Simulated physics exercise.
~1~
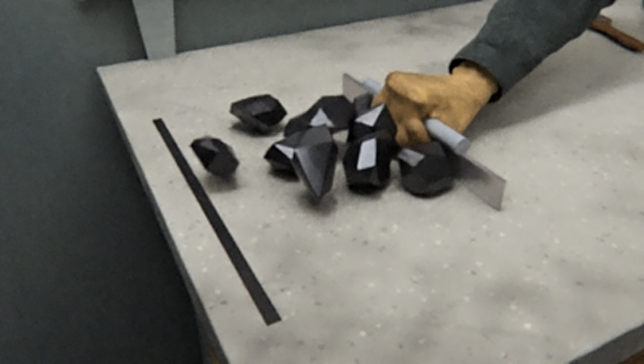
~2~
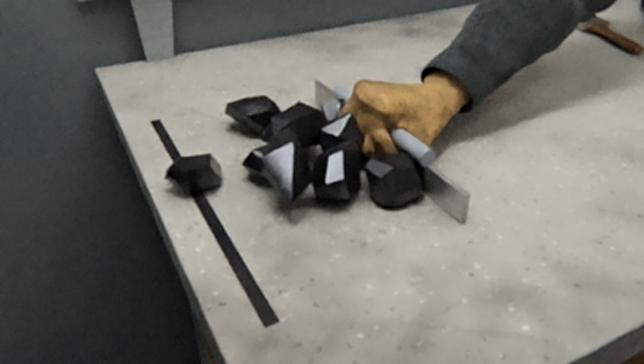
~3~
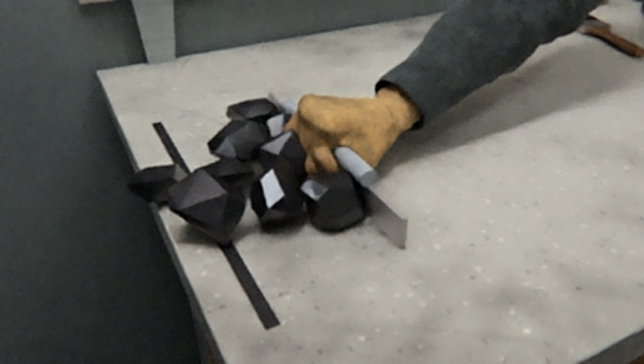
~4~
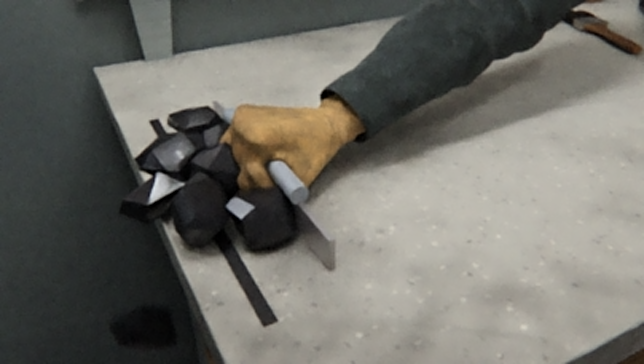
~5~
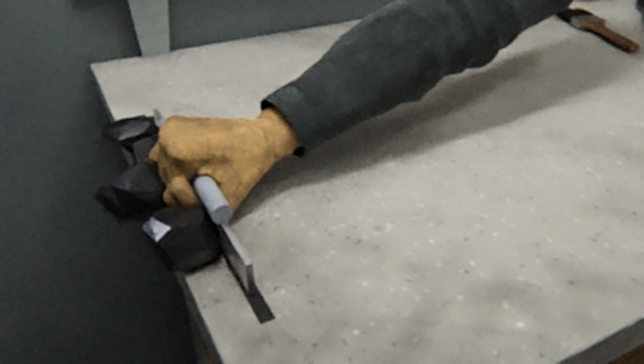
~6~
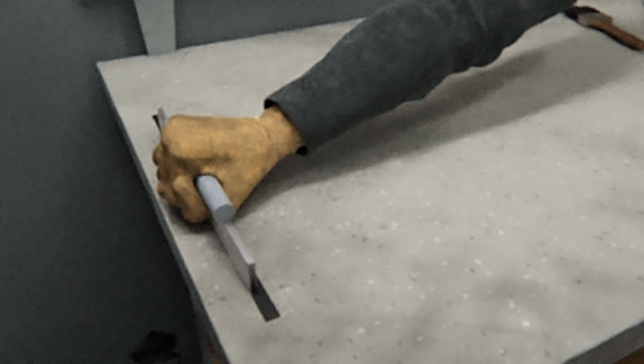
A hand in a dark sleeve grips the gray handle of a flat scraper and pushes a heap of black, faceted lumps leftward across a pale speckled tabletop. The lumps bunch together and tumble ahead of the blade, the leading ones crossing a strip of black tape near the table's left edge. As the push continues, the heap crowds over the tape and begins to spill off the side. More lumps tip over the edge as the scraper reaches the tape and stops there. Finally, the hand rests in place with the heap gone from the tabletop.
